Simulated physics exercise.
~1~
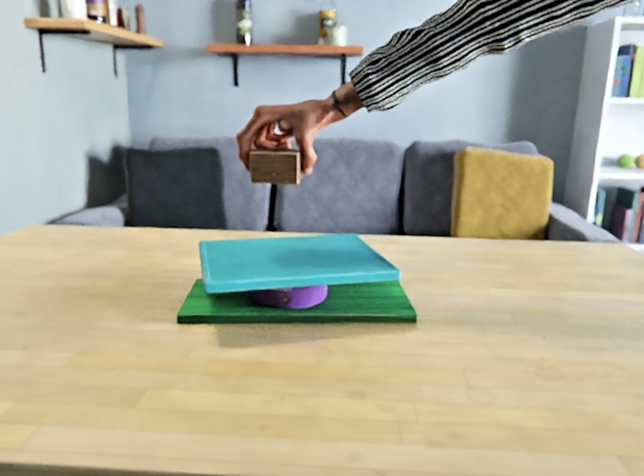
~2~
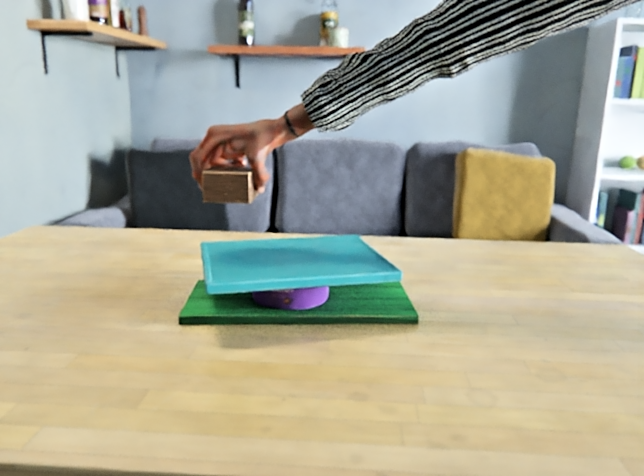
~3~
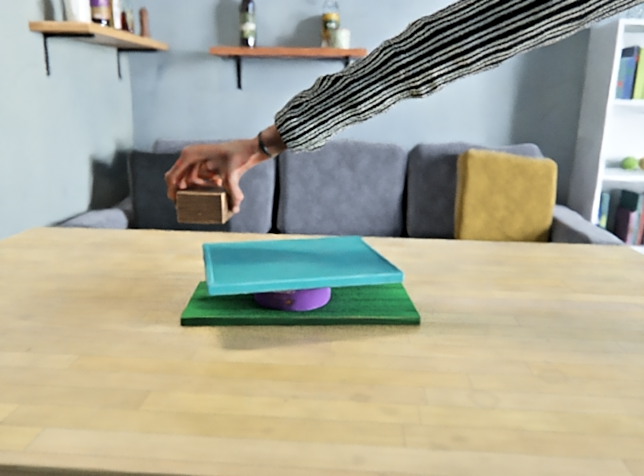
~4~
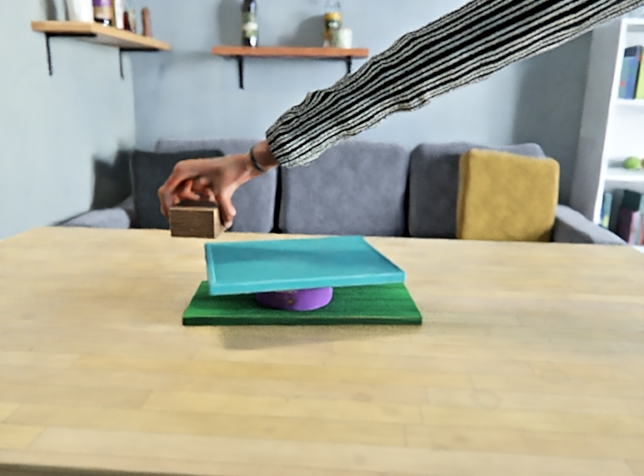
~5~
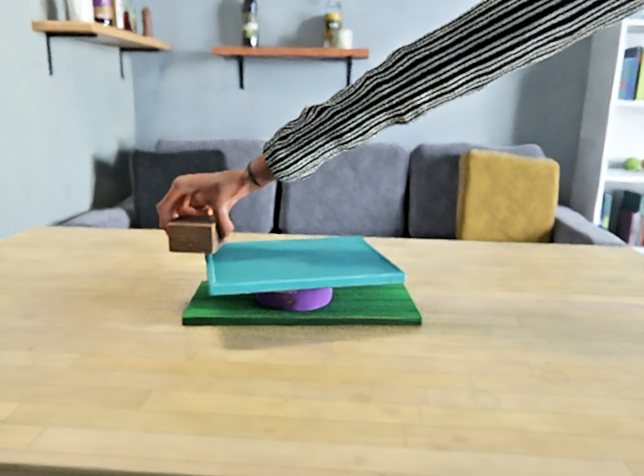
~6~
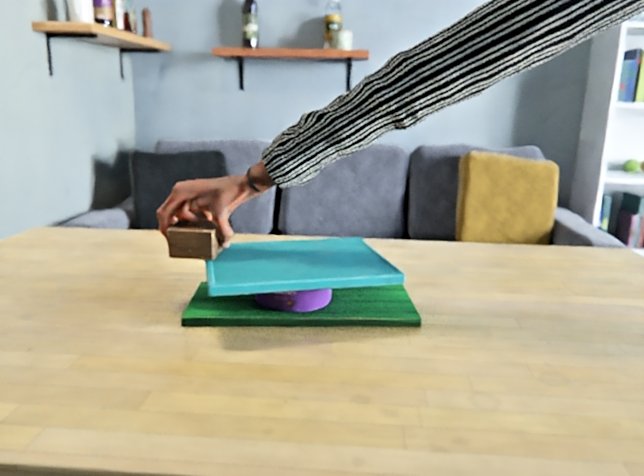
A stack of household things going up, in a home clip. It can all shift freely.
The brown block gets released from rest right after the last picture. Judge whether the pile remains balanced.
Something topples.
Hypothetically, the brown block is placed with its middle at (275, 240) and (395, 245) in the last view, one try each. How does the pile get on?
Try one: Stable. Try two: Collapse.
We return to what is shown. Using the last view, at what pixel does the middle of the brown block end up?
It ends near (142, 293).
Then, 0.20 s past the last view, brown block rocked 54° from its first pose near (186, 252).
Then, 0.30 s past the last view, brown block now fallen.
Then, 0.40 s past the last view, things are still on the move.
Then, 2.10 s past the last view, nothing new.
Finally, fallen, brown block; the other 3 still in place. Final places as the last picture's camera would see them, brown block near (142, 293). The pile loses its balance.
